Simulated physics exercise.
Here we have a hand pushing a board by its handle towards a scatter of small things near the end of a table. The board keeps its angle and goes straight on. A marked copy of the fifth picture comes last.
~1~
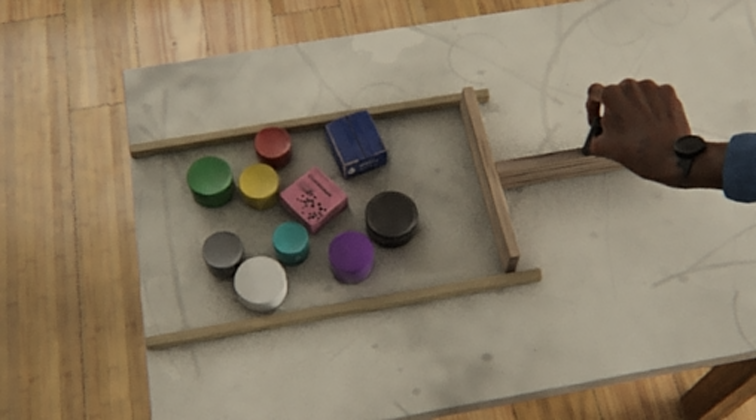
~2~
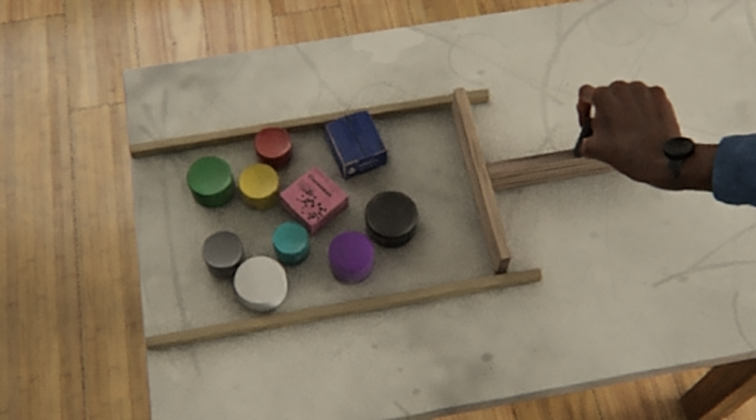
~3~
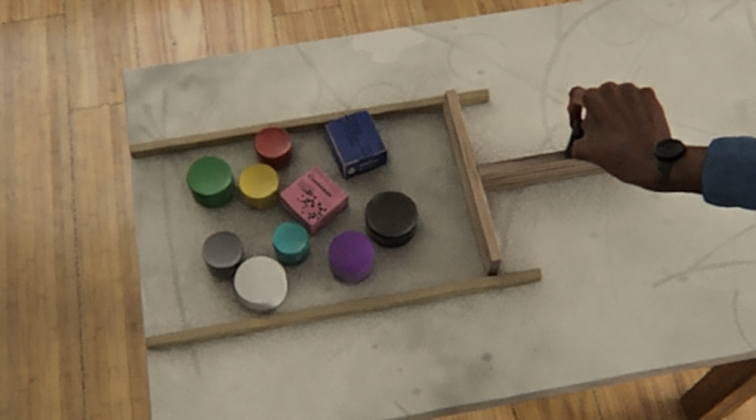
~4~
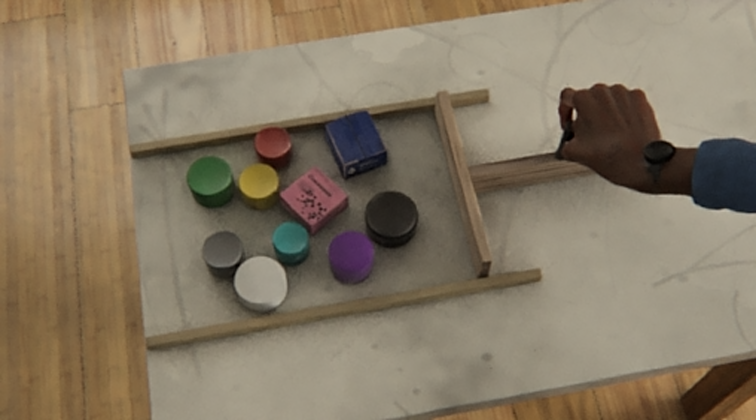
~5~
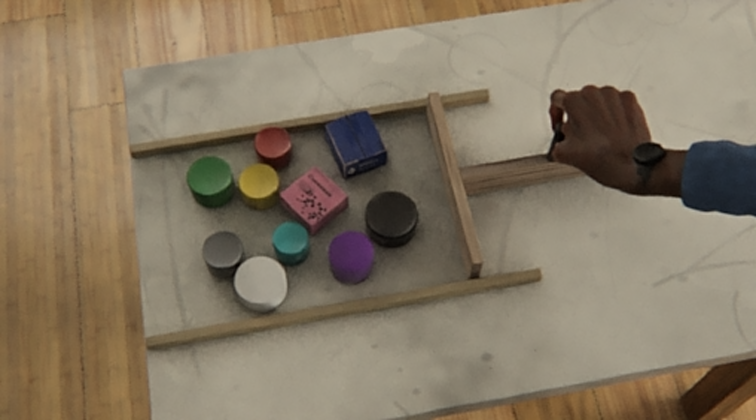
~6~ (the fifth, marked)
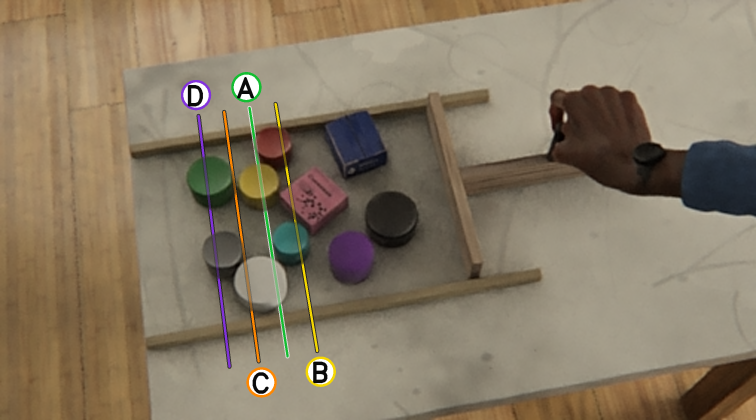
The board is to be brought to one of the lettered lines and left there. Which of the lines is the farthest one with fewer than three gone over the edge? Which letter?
Up to line C.
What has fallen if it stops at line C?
The green jar goes over.
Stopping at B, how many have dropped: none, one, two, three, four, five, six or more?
By then, none.
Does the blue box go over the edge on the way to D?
No.
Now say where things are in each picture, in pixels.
In the first picture, grey jar (224, 255); black jar (392, 220); white tin (261, 284).
In the second picture, board (482, 169); yellow tub (260, 187).
In the third picture, board (473, 171); green jar (211, 182).
In the fourth picture, board (463, 172); turquoise tub (291, 245).
In the fifth picture, board (455, 174); blue box (356, 144); grey jar (224, 255); black jar (392, 220).
On the marked copy, A at (267, 224); B at (295, 219); C at (240, 228); D at (213, 233).
Following C. Soon after the start, board (378, 186); blue box (338, 146); purple pot (338, 267).
Later, board (302, 199); green jar (160, 174); grey jar (198, 260).
In the end, board (241, 209); green jar over the edge; grey jar (136, 264); one fallen.
As for the rest, A is within the limit but short; B is within the limit but short; D drops three.
